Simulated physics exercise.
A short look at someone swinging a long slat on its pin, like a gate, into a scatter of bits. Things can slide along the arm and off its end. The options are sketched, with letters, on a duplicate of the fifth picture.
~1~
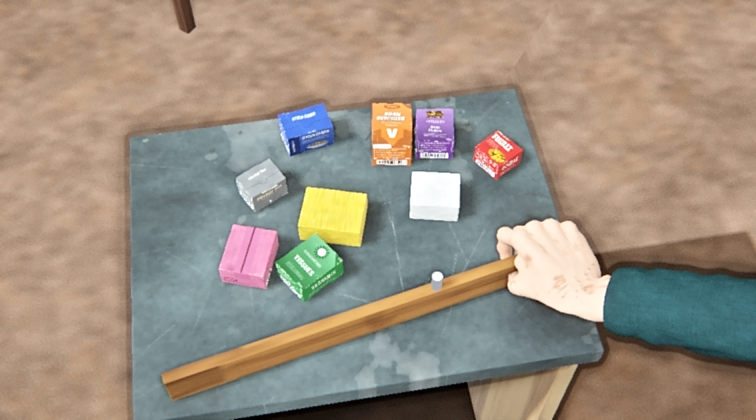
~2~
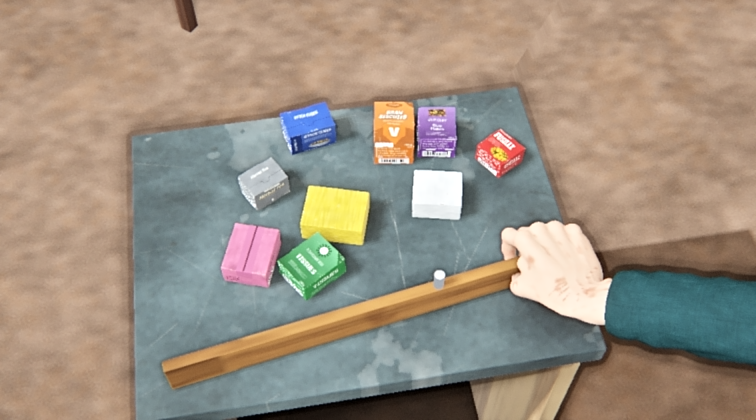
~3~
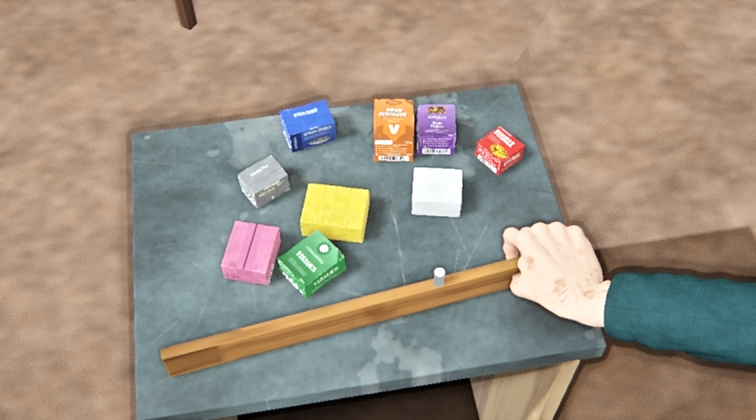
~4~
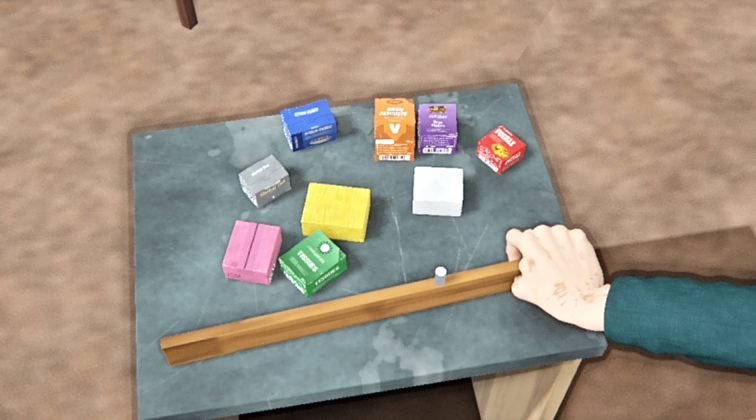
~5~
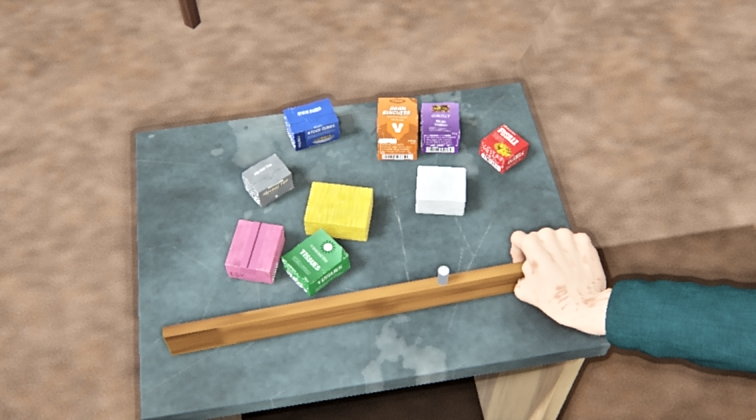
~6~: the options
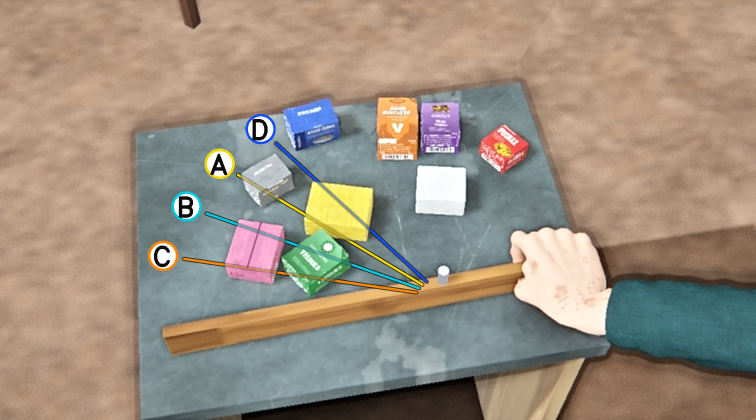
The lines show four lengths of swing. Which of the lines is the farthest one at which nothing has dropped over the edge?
D is the last safe line.
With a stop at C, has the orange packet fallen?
No.
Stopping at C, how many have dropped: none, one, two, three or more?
The count is none.
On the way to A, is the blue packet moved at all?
Yes.
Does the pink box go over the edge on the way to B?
No.
On the marked copy, A at (326, 227); B at (310, 250); C at (299, 275); D at (347, 209).
Taking D. A third of the way, arm (302, 259); pink box (260, 238); yellow block (341, 203).
Two thirds of the way, arm (323, 217); blue packet (316, 114); grey packet (283, 141).
When it is over, arm (346, 194); blue packet (318, 108); orange packet (405, 104); nothing has fallen.
As for the rest, A is safe but short; B is safe but short; C is safe but short.
